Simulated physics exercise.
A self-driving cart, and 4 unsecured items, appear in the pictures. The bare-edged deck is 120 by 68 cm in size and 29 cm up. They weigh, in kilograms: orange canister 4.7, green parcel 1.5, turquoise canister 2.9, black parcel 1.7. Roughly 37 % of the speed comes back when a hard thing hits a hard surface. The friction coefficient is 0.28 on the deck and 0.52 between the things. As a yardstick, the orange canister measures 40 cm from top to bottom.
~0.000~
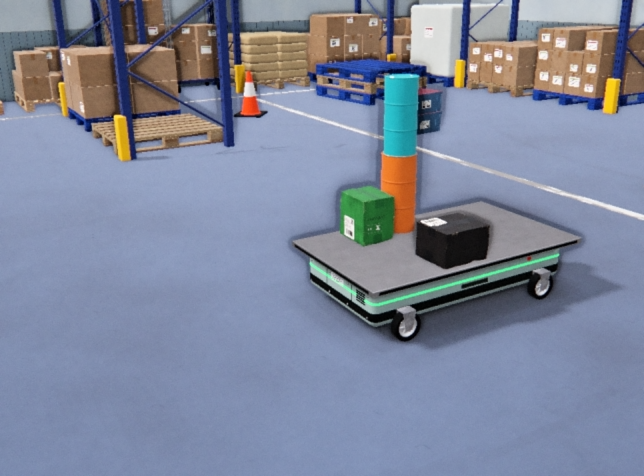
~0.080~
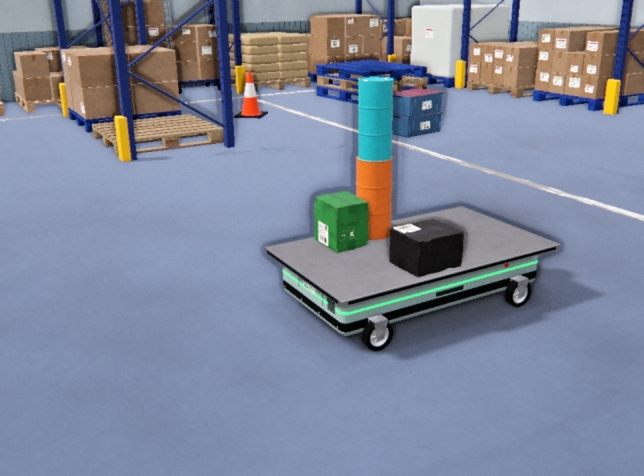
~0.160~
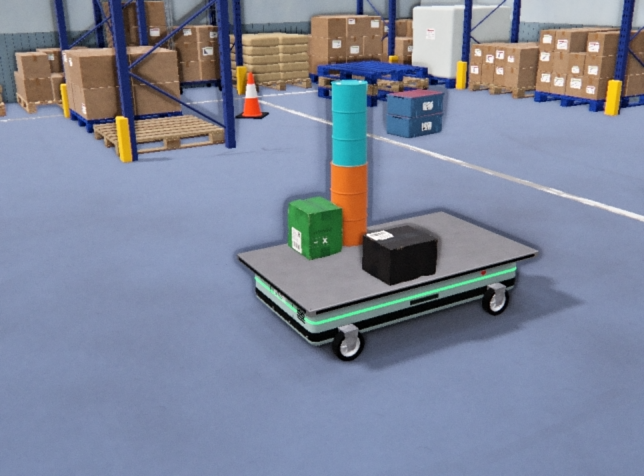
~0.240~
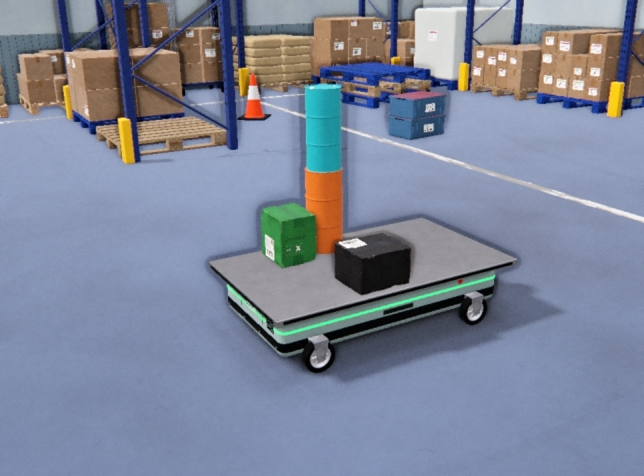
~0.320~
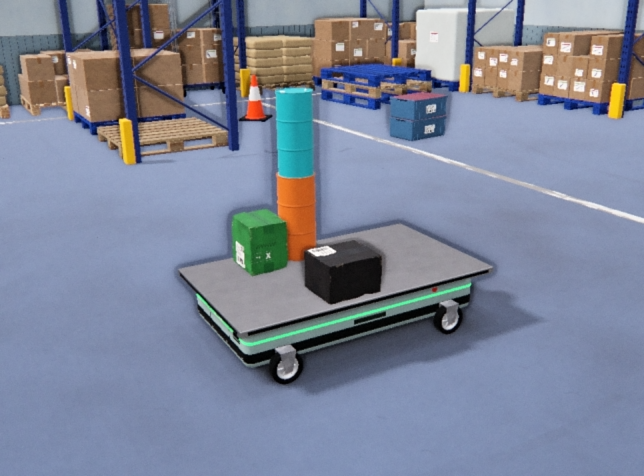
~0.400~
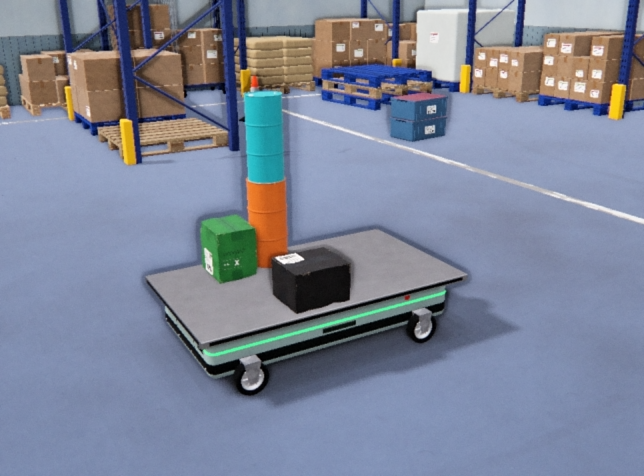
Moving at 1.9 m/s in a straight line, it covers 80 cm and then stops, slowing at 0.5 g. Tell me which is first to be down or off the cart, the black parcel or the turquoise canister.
I would say the latter.
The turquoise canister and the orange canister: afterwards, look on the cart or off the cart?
The turquoise canister winds up out of bounds; the orange canister stays within bounds.
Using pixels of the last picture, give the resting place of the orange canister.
In the last picture it sits around (121, 248).
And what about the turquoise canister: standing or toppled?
Well, the turquoise canister tumbles down.
Around 0.80 s, cart 117 cm along; turquoise canister at 16° to upright near (120, 154); black parcel shifted 15 cm near (177, 310); orange canister at 17° to upright.
Around 1.00 s, cart 117 cm along, stopped; turquoise canister at 48° to upright near (45, 199); black parcel shifted 27 cm near (146, 317); orange canister at 48° to upright.
Around 1.60 s, cart 117 cm along, stopped; turquoise canister now off the cart; black parcel shifted 29 cm near (141, 318); orange canister at 52° to upright.
Finally (2.0 s), off the cart, turquoise canister; on their side or leaning hard on the cart, orange canister; not toppled but over 10 cm from the start, green parcel and black parcel. Final places as that camera would see them, black parcel near (141, 318). Black parcel was never lost; turquoise canister went at 0.94 s.
